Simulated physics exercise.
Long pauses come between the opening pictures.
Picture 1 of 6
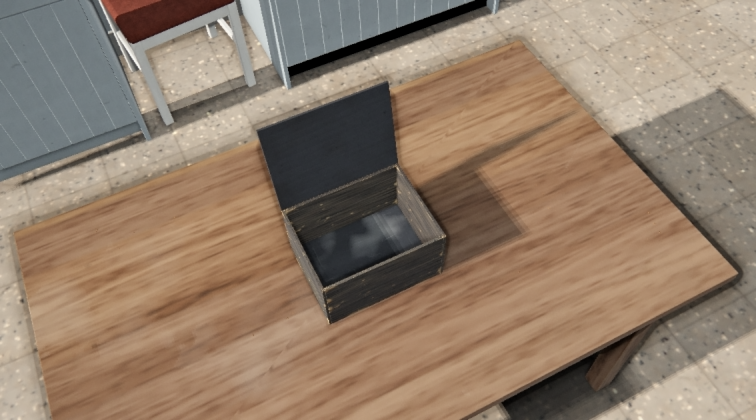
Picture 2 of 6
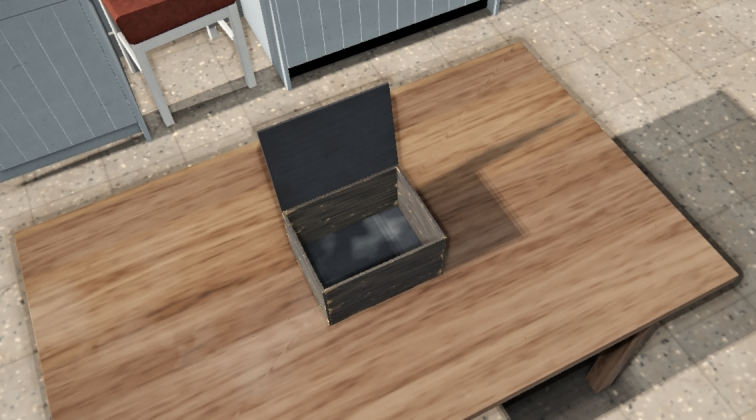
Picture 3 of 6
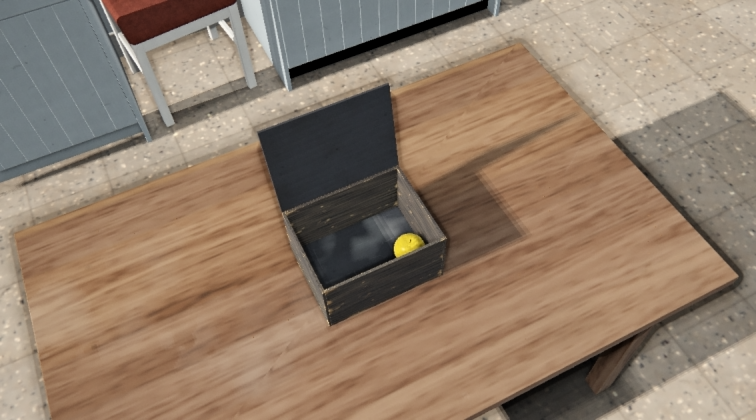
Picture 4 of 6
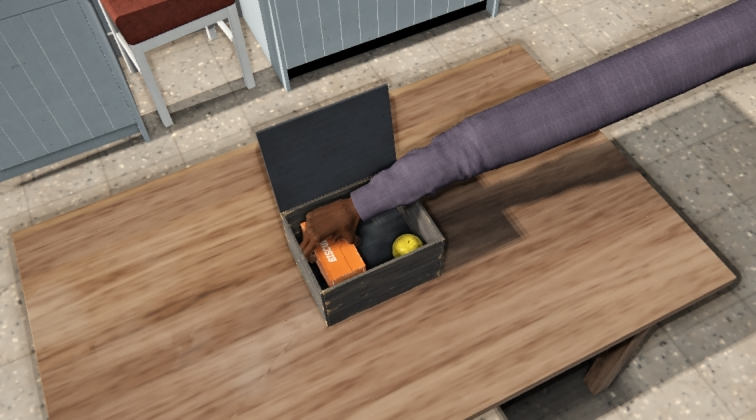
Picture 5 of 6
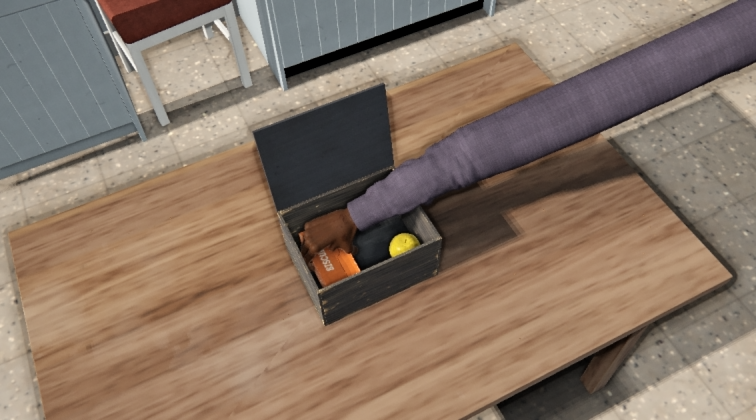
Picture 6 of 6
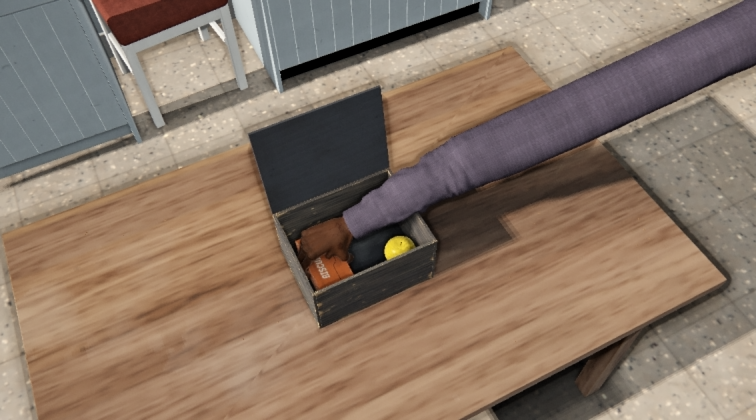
A yellow ball appeared inside the open dark wooden box on the table, then a purple-sleeved arm reached in from the right and lowered an orange carton into the box beside it.
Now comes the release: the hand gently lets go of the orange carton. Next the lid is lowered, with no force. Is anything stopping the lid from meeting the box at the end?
No, the lid closes.
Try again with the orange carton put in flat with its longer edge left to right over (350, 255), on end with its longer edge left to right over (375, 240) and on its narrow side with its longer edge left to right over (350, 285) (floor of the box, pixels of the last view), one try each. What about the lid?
The lid goes down the first time, stays up the second time and goes down the third time.
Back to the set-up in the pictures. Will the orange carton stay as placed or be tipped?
Once everything settles, it keeps its original angle.
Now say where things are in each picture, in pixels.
The last thing is not in view yet, in the first picture.
The last thing is not in view yet, in the second picture.
The last thing is not in view yet, in the third picture.
On its way; orange carton (334, 252), in the fourth picture.
On its way, in the fifth picture.
In place under the hand, in the sixth picture.
Then, 1.30 s after the last picture, lid 78° above the rim.
Then, 1.70 s after the last picture, lid 51° above the rim.
Then, 2.10 s after the last picture, lid 17° above the rim.
At rest, lid shut; both in place. Seen from the same camera at the end, orange carton near (327, 269).
